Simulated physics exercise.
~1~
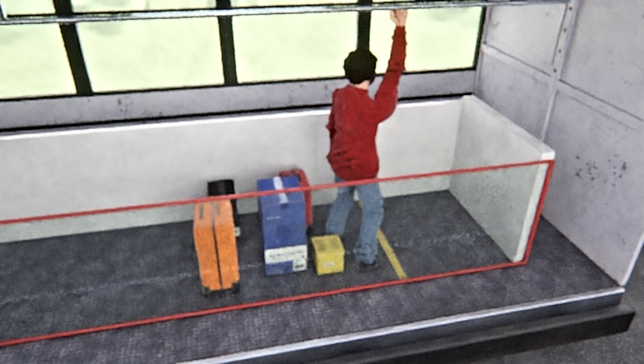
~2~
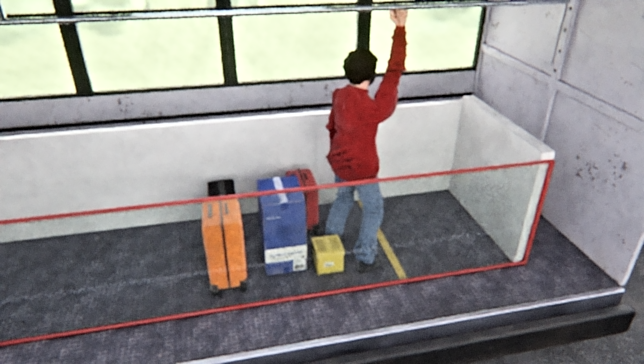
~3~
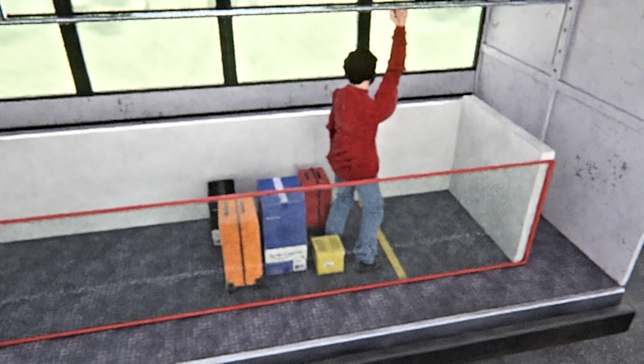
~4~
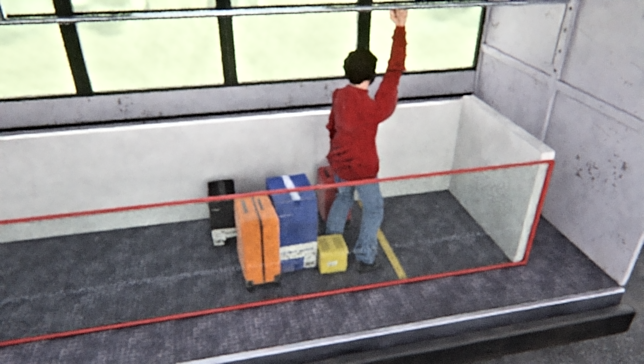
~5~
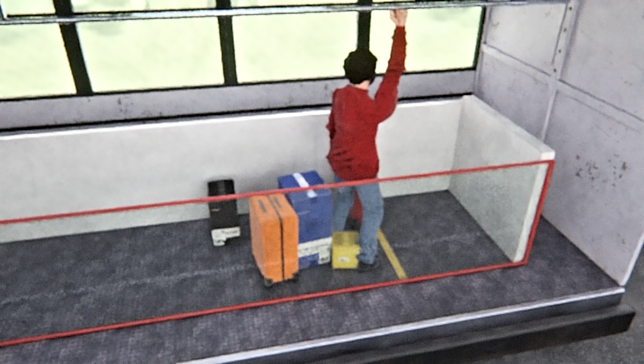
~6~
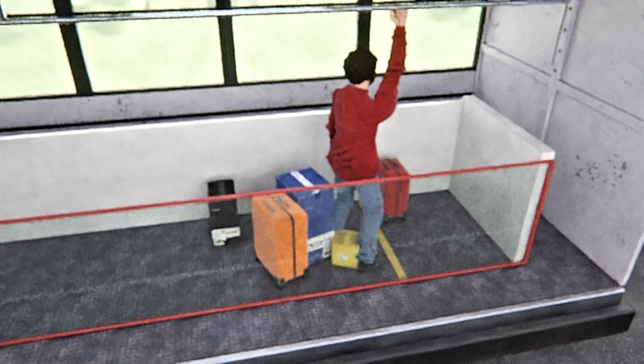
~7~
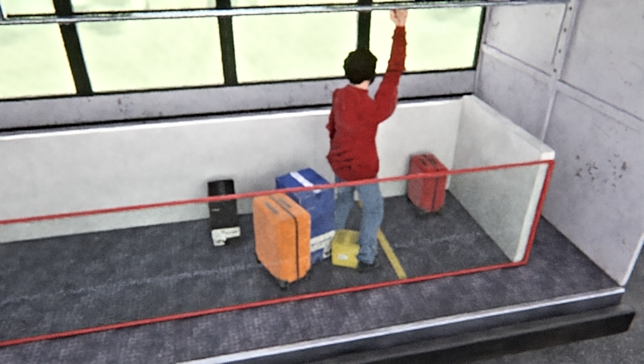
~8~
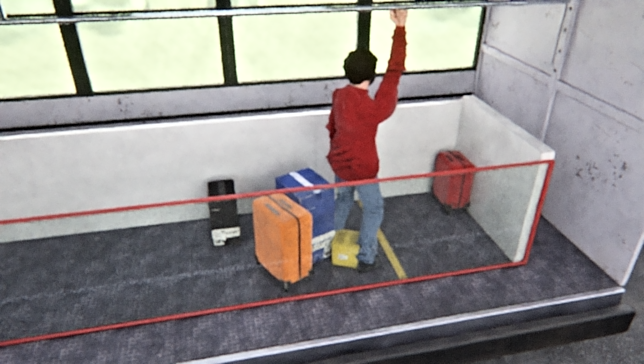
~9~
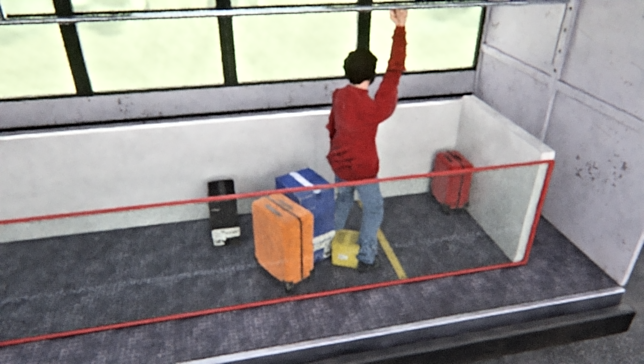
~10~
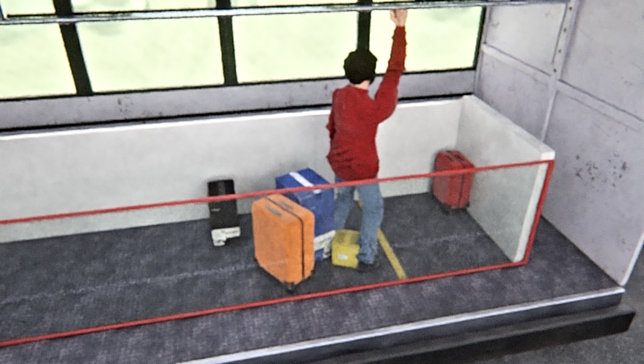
A small red suitcase rolls right past the yellow line while the other luggage stops short.
